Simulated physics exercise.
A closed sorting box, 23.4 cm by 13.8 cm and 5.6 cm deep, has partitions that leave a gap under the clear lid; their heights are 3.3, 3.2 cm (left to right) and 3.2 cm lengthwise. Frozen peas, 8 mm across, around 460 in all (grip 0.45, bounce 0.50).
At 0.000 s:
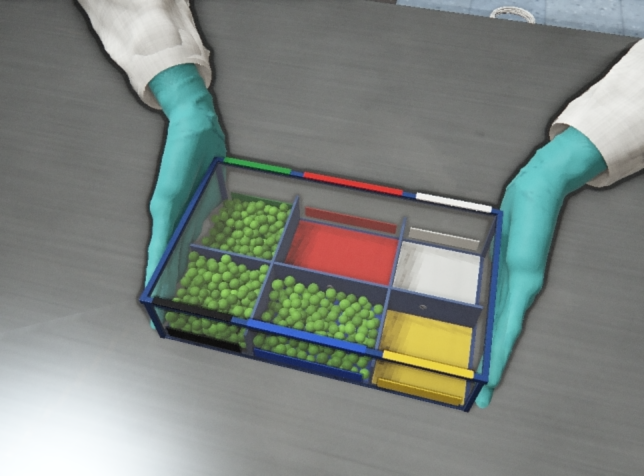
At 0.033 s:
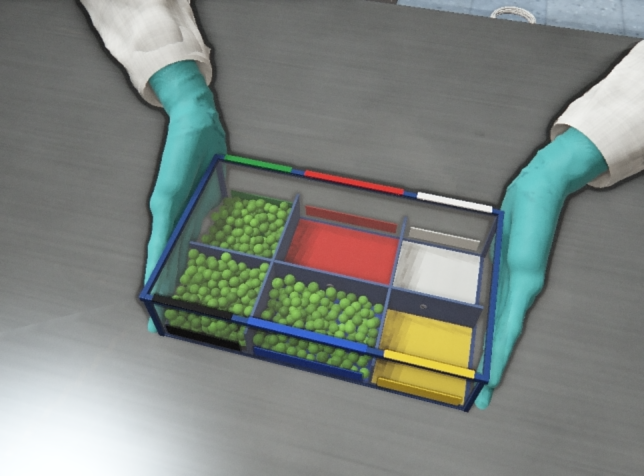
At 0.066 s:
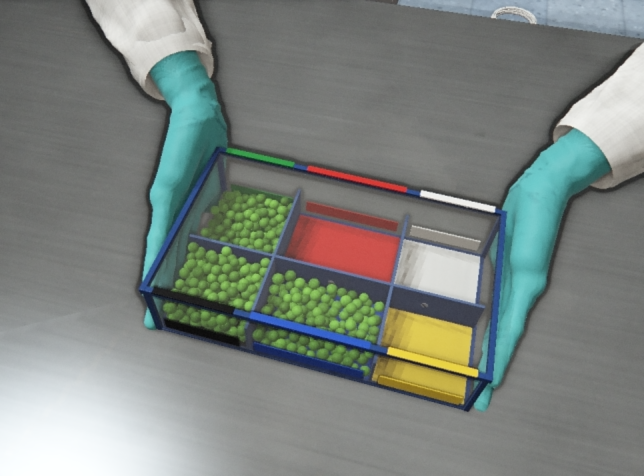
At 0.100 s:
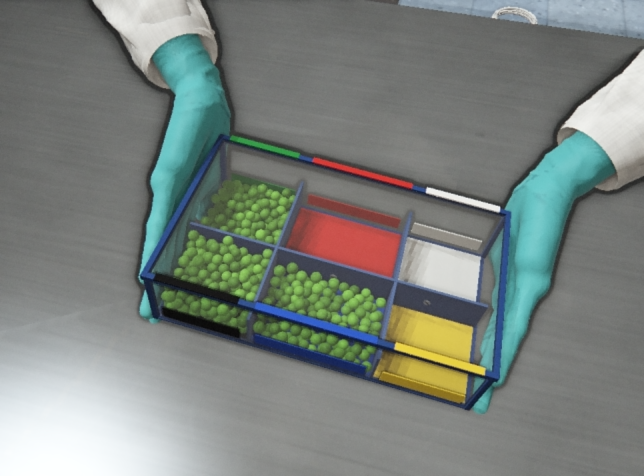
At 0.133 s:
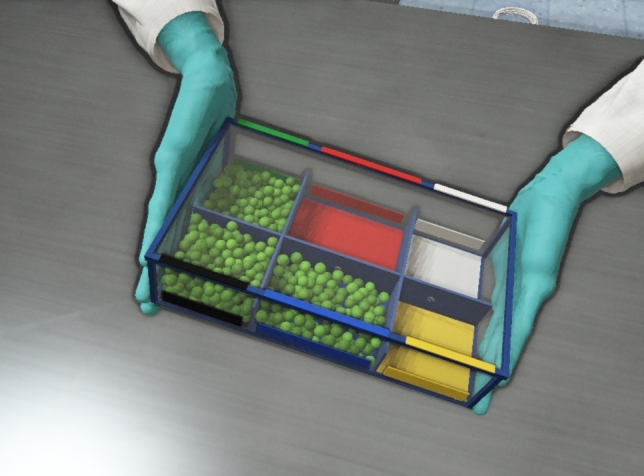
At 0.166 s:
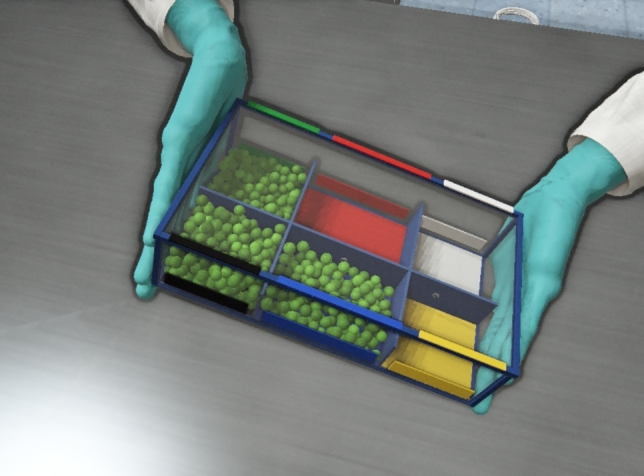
Two gloved hands hold a clear divided box of green peas and tilt it gradually rightward.
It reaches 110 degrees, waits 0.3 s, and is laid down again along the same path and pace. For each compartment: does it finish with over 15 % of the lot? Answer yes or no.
Red compartment: No; blue compartment: No; green compartment: No; yellow compartment: Yes; white compartment: Yes; black compartment: No.
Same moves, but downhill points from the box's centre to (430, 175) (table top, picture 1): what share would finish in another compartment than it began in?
About 75 per cent.
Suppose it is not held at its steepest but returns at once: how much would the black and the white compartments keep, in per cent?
In that case black 0; white 60.
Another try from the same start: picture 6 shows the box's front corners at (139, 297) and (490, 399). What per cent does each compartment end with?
Red 0, blue 45, green 0, yellow 20, white 0, black 35.
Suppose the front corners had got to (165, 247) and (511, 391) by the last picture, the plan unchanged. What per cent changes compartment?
Then about 95 per cent.
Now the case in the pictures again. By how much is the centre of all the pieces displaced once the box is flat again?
About 13.5 cm.
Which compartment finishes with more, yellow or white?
The white one has more.
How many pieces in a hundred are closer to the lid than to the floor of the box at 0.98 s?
Roughly 80 per cent.
Then, at 0.98 s, tilt 110 degrees; red 15 %, blue 10 %, green 10 %, yellow 20 %, white 40 %, black 5 %.
Then, at 1.53 s, tilt 60 degrees; red 5 %, green 5 %, yellow 25 %, white 65 %.
Then, at 2.13 s, tilt 0 degrees; red 5 %, green 5 %, yellow 25 %, white 65 %.
In the end, at 2.5 s, red 5 %, blue 0 %, green 5 %, yellow 25 %, white 65 %, black 0 %.
